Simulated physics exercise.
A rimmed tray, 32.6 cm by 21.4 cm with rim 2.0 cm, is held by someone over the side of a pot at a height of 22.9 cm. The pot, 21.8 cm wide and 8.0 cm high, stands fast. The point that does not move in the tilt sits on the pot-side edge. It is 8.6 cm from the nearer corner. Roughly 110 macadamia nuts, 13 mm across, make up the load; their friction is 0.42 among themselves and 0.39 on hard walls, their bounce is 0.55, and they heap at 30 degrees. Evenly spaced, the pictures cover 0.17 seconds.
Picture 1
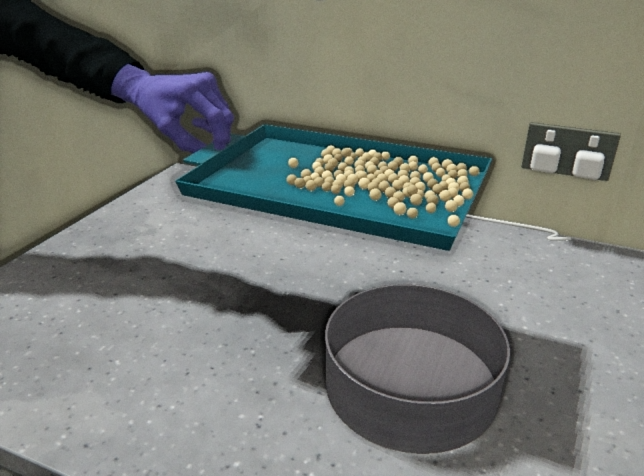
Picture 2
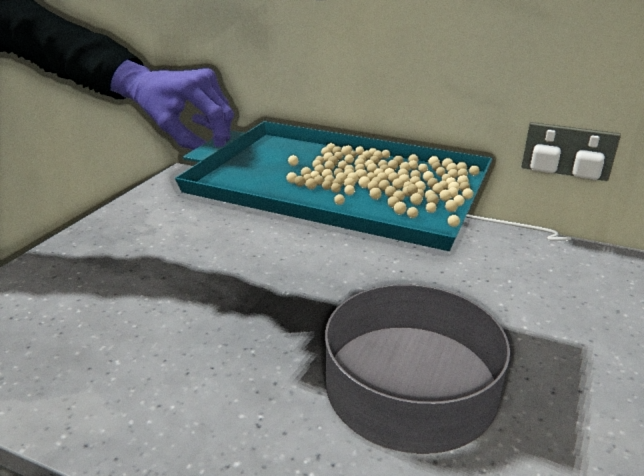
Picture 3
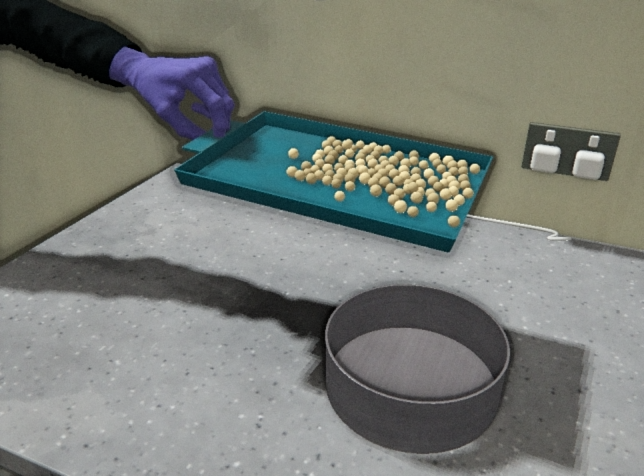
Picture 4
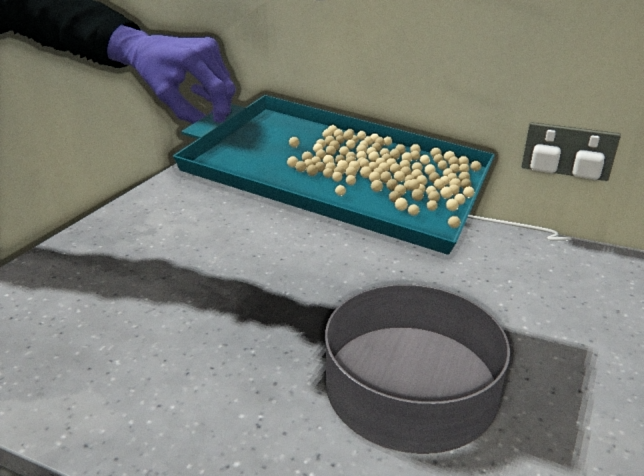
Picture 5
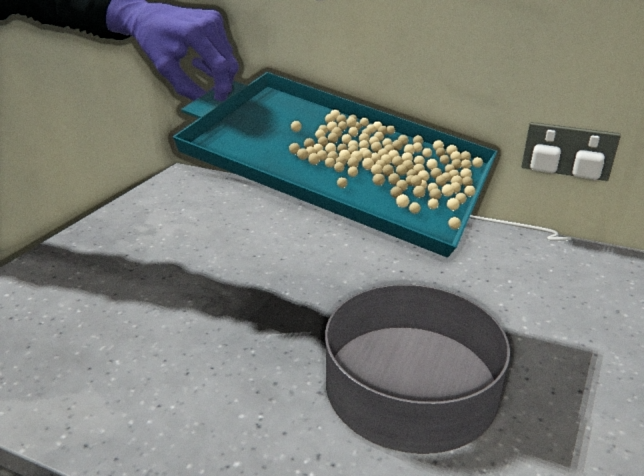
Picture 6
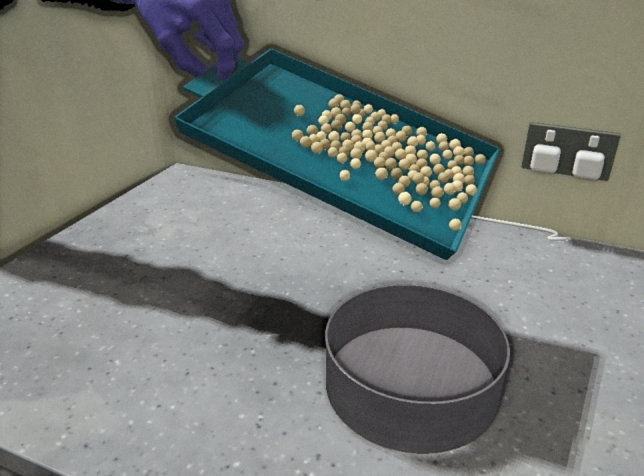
A purple-gloved hand raises the left end of a teal tray of round nuts.
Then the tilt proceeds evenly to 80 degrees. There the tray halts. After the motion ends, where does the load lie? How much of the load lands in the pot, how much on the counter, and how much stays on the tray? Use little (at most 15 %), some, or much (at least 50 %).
Pot - much, counter - some, tray - little.
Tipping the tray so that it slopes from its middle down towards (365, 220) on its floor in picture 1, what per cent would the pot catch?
My best guess is some 80 per cent.
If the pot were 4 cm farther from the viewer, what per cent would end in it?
40 per cent.
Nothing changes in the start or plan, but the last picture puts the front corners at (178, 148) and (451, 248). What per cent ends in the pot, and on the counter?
Split: Pot = 85, counter = 10.
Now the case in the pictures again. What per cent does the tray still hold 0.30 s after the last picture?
Around 100 percent.
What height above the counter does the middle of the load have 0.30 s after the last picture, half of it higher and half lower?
The halfway mark sits at about 28 cm.
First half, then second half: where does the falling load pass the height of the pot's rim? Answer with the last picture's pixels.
Earlier half at about (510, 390), later half at about (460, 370) in pixels.
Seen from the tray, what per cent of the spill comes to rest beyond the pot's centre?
Share: Around 100 %.
Then, 0.18 s after the last picture, tilt 52 degrees; the tray holds 100 %, the pot 0 %.
Then, 0.30 s after the last picture, tilt 73 degrees; the tray holds 100 %, the pot 0 %.
Then, 0.55 s after the last picture, tilt 80 degrees; the tray holds 25 %, the pot 20 %.
In the end, pot 60 %, counter 40 %, tray 5 %.
